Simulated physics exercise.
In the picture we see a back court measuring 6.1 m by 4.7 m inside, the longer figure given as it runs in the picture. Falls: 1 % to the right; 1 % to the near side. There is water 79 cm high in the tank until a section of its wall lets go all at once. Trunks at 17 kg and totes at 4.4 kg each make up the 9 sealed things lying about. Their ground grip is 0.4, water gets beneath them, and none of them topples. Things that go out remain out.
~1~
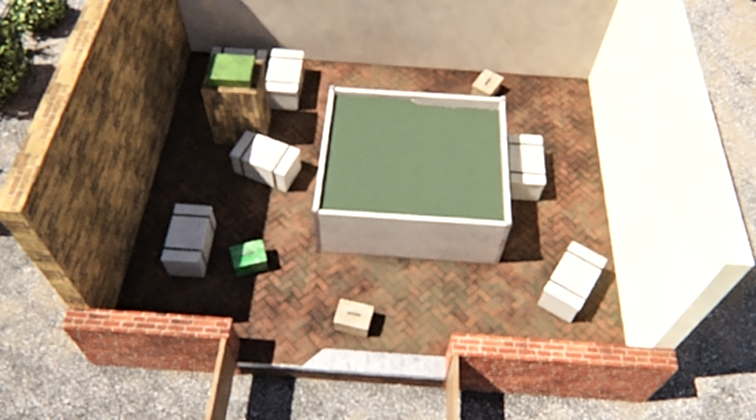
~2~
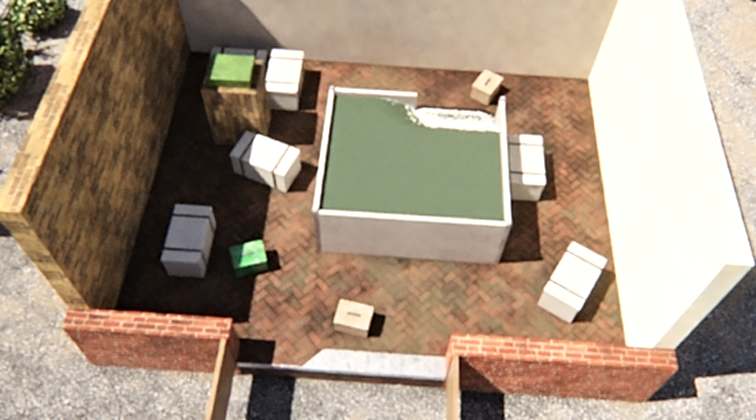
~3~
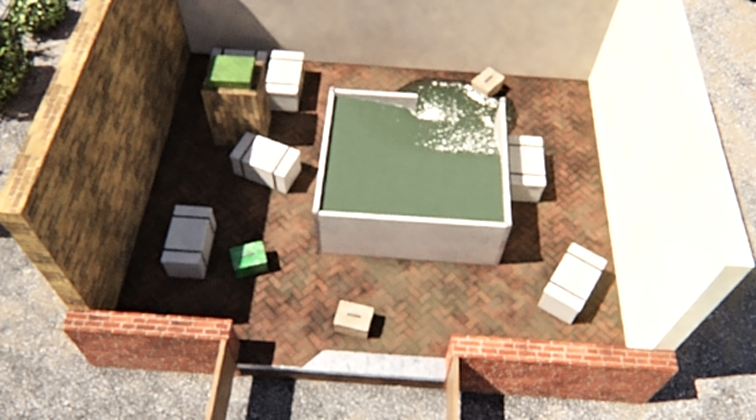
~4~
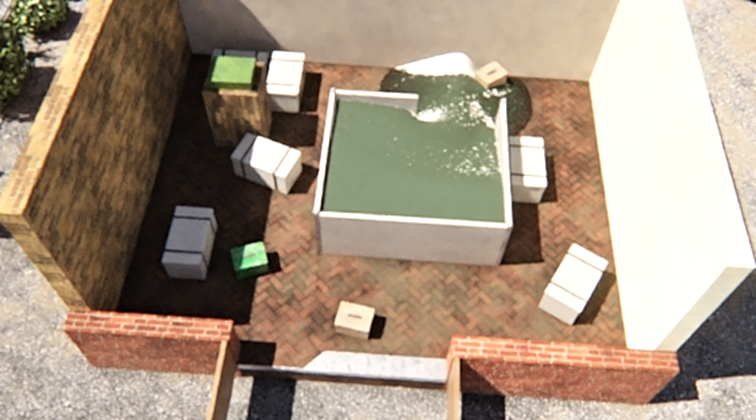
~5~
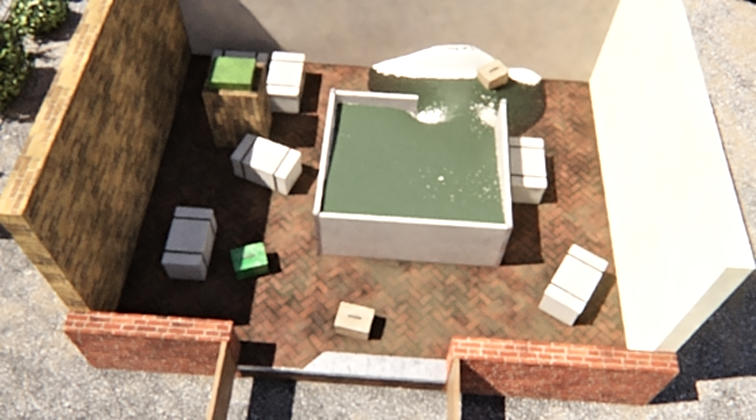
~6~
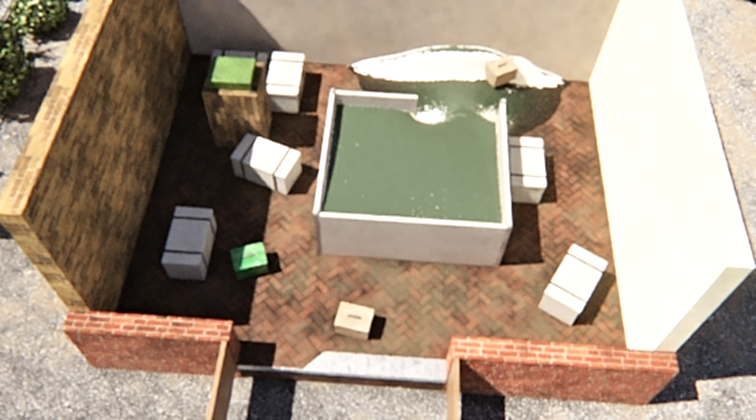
A raised, white-walled tank of dark green water stands in a brick-paved courtyard, seen from high above by a still camera. White and grey boxes sit around it, with a green-topped wooden stand at upper left, a small green box at lower left and small tan boxes near front and back. The tank's back wall opens at the right, and foaming water pours out, spreads along the rear wall and nudges the tan box there slightly.
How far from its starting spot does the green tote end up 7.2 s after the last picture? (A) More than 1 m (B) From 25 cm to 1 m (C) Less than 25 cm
More than 1 m (A).
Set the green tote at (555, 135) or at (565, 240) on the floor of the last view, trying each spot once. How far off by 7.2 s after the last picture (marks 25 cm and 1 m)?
Results, in order: Displaced moderately, then borne far off.
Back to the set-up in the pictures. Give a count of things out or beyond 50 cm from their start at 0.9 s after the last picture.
I count 1 of them.
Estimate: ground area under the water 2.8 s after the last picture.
Roughly 24 m2.
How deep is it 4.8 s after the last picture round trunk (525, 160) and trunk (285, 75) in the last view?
Close to 13 and 15 centimetres.
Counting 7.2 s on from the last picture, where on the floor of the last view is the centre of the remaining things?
(287, 226).
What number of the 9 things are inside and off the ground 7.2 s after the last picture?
At that time the total is 7.
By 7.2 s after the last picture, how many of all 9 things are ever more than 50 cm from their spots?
I make that 9.
Then, 0.9 s after the last picture the green tote is near (248, 256), 0.0 m from its start, aground; 0 of 9 are out; 0 afloat.
Then, 2.8 s after the last picture the green tote is near (248, 287), 0.4 m from its start, aground; 0 of 9 are out; 3 afloat.
Then, 4.8 s after the last picture the green tote is near (248, 322), 0.9 m from its start, afloat; 1 of 9 are out; 8 afloat.
Then, 7.2 s after the last picture the green tote has gone out; 2 of 9 are out; 7 afloat.
